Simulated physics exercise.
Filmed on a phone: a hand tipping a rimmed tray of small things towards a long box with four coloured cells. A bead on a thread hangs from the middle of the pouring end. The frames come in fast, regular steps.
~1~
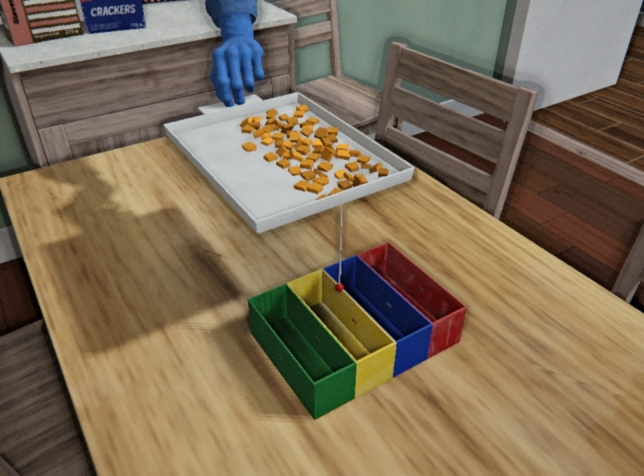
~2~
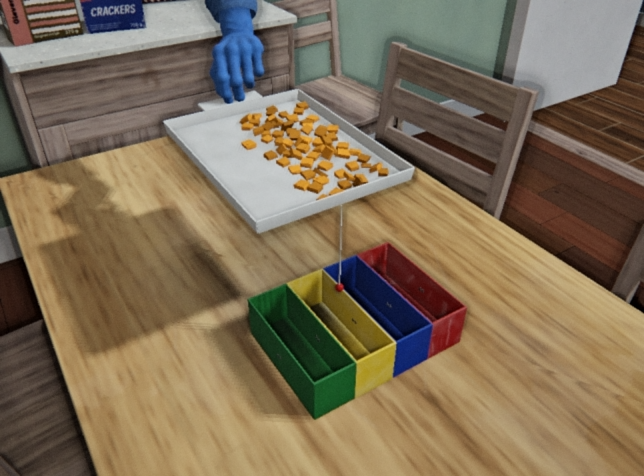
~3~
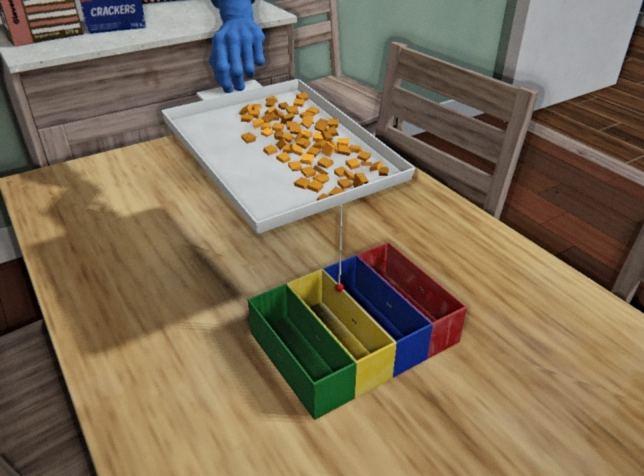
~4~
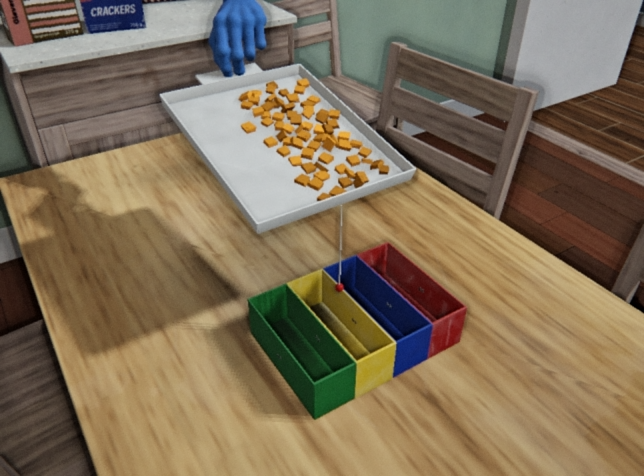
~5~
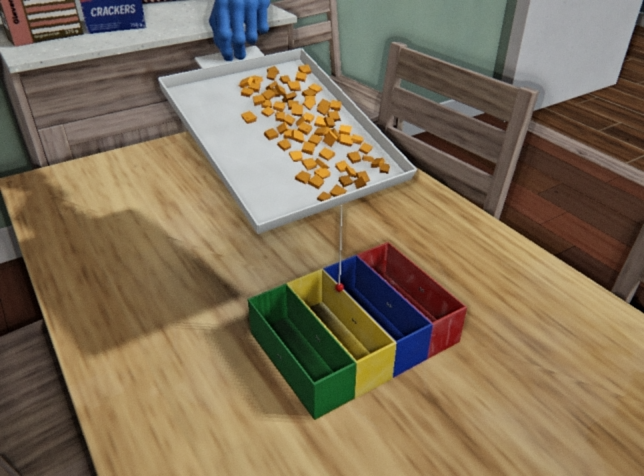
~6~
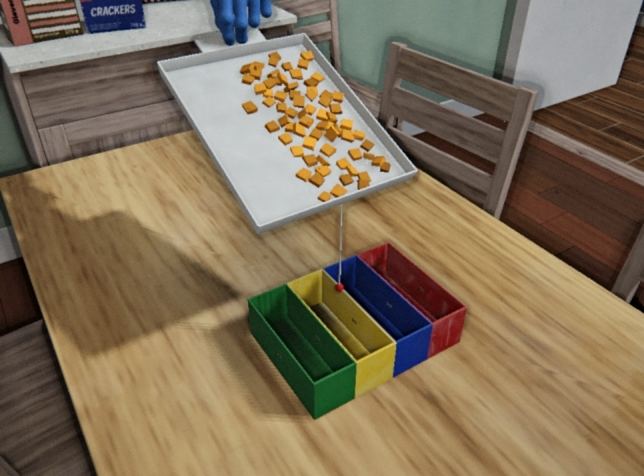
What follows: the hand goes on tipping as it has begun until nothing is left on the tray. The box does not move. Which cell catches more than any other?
Fullest: The blue cell.
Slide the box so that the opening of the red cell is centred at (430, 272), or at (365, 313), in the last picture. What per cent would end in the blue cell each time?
Near 30 % and 10 %.
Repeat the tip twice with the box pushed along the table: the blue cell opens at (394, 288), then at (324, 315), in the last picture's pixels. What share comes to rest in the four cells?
First some 80, then 70 per cent.
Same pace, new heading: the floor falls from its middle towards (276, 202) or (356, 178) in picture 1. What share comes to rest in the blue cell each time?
About 0 and 20 per cent.
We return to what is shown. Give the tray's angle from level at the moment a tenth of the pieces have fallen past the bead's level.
Near 80 degrees.
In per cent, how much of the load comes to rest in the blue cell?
Near 40 %.
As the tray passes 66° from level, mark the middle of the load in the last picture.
Around (357, 169).
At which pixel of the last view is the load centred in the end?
Roughly at (385, 350).
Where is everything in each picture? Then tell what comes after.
In the first picture, corners of the pouring end near (257, 220) and (412, 167), level; middle of the load near (299, 143), small crackers; bead on its thread near (339, 288); green cell near (335, 388); yellow cell near (375, 367); blue cell near (412, 348); red cell near (447, 330).
In the second picture, corners of the pouring end near (257, 220) and (412, 167), level; middle of the load near (299, 141).
In the third picture, corners of the pouring end near (258, 221) and (413, 168), tipped barely, level across its low end; middle of the load near (300, 136).
In the fourth picture, corners of the pouring end near (258, 222) and (413, 168), tipped a little, level across its low end; middle of the load near (300, 128).
In the fifth picture, corners of the pouring end near (259, 223) and (414, 169), tipped clearly, level across its low end; middle of the load near (302, 120).
In the sixth picture, corners of the pouring end near (260, 224) and (415, 170), tipped clearly, level across its low end; middle of the load near (303, 113); green cell near (335, 388); yellow cell near (375, 367); blue cell near (412, 348); red cell near (447, 330).
Shortly afterwards, tray tipped steeply; all but a few on the tray; a little falling or outside the box.
Next, tray tipped past a quarter turn; the bulk on the tray; only a few in the green cell; only a few in the yellow cell; only a few in the blue cell; only a few in the red cell; a little falling or outside the box.
Some moments later, tray tipped past a quarter turn; near half in the blue cell; near a quarter in the yellow cell; a little in the red cell; a little in the green cell; a little falling or outside the box.
In the end, tray tipped past a quarter turn; near half in the blue cell; near a quarter in the yellow cell; a little in the red cell; a little in the green cell; a little outside the box.
